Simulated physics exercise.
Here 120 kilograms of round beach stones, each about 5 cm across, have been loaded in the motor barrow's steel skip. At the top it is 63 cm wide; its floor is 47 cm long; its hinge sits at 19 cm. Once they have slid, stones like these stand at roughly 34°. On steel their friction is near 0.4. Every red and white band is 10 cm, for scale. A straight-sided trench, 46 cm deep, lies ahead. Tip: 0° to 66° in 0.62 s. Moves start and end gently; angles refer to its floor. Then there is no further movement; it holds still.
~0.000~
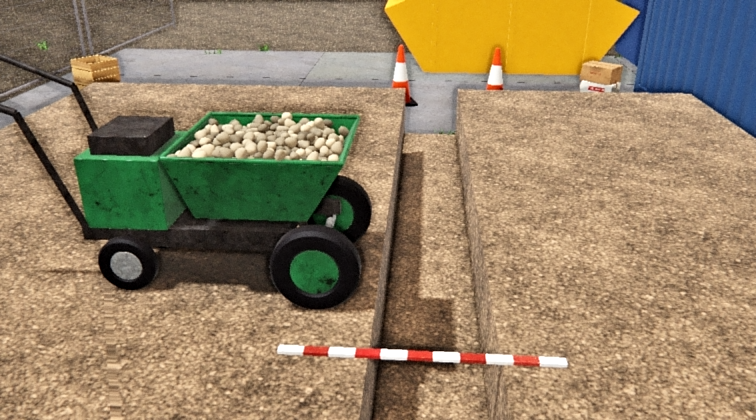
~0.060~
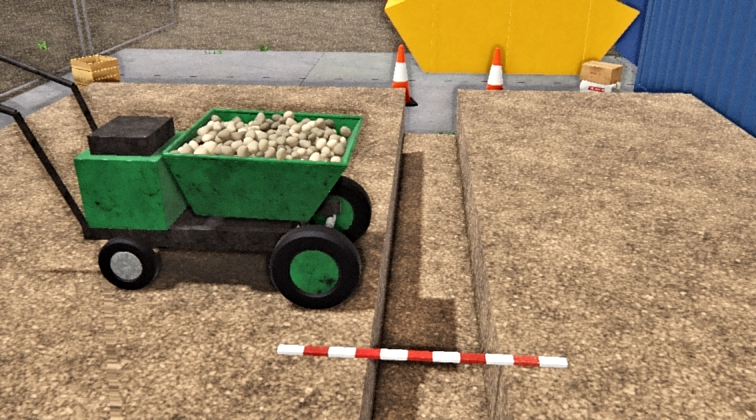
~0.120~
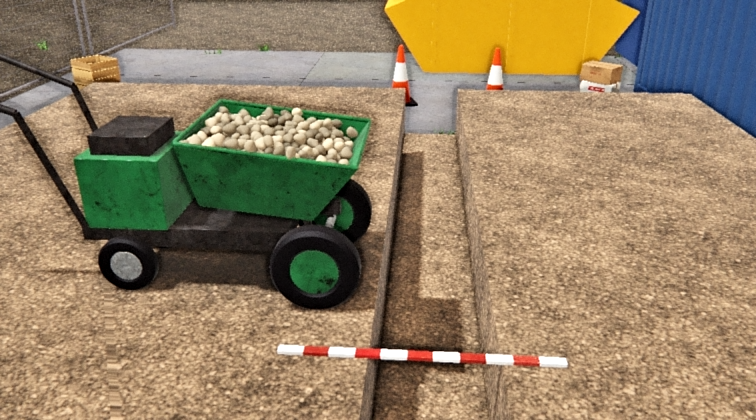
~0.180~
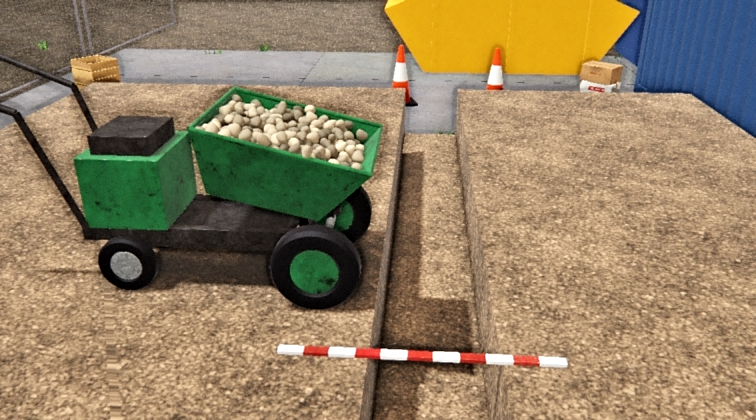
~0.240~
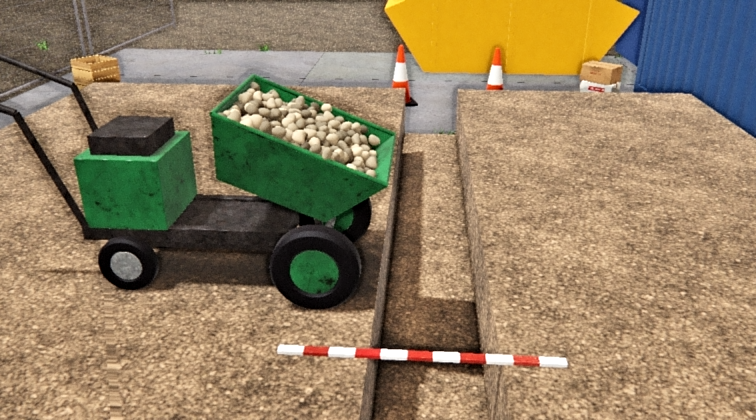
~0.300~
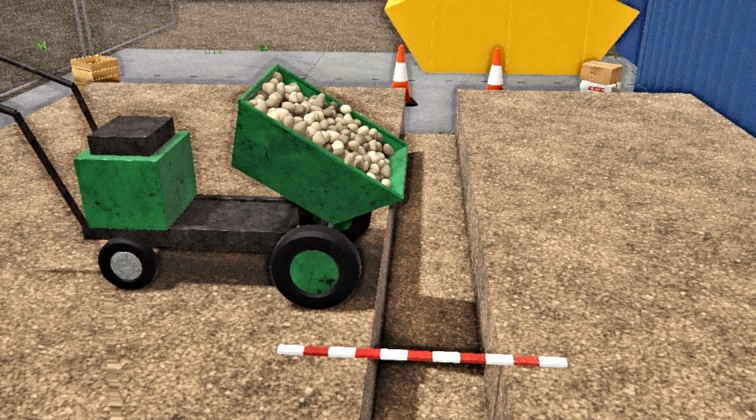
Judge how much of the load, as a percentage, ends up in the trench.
Around 54 %.
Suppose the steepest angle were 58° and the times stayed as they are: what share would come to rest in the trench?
I'd guess some 35 in a hundred.
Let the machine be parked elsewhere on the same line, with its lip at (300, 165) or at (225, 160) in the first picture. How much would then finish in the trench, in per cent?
About 85 per cent first, then about 70 per cent.
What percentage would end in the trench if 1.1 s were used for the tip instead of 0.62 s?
It would be near 70 percent.
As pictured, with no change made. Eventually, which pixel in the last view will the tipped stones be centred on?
Look at roughly (477, 342).
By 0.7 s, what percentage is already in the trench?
Close to 20 per cent at that time.
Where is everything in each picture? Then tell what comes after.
In the first picture, lip at (343, 164), floor tilted 0°, highest stones at (287, 126).
In the second picture, lip at (347, 165), floor tilted 2°, highest stones at (273, 125); the stones move at 0.4 m/s on average.
In the third picture, the skip is at 6°, its lip at (357, 169); the top of the load is at (233, 120); the stones move at 0.8 m/s on average.
In the fourth picture, the skip is at 13°, its lip at (371, 175); the top of the load is at (234, 110); the stones move at 1.1 m/s on average.
In the fifth picture, the skip is at 22°, its lip at (387, 185); the top of the load is at (253, 98); the stones move at 1.2 m/s on average.
In the sixth picture, the skip is at 31°, its lip at (403, 199); the top of the load is at (273, 89); the stones move at 1.3 m/s on average.
After 0.5 s the floor is at 55°; 100 % in the skip; the foremost stones are at (421, 195).
After 0.7 s the floor is at 66°; 72 % in the skip, 21 % in the trench, 6 % past the trench; the foremost stones are at (510, 275).
After 1.1 s the floor is at 66°; 31 % in the skip, 29 % in the trench, 40 % past the trench; the foremost stones are at (689, 301).
After 3.0 s the floor is at 66°; 7 % in the skip, 54 % in the trench, 40 % past the trench; the foremost stones are past the picture's edge.
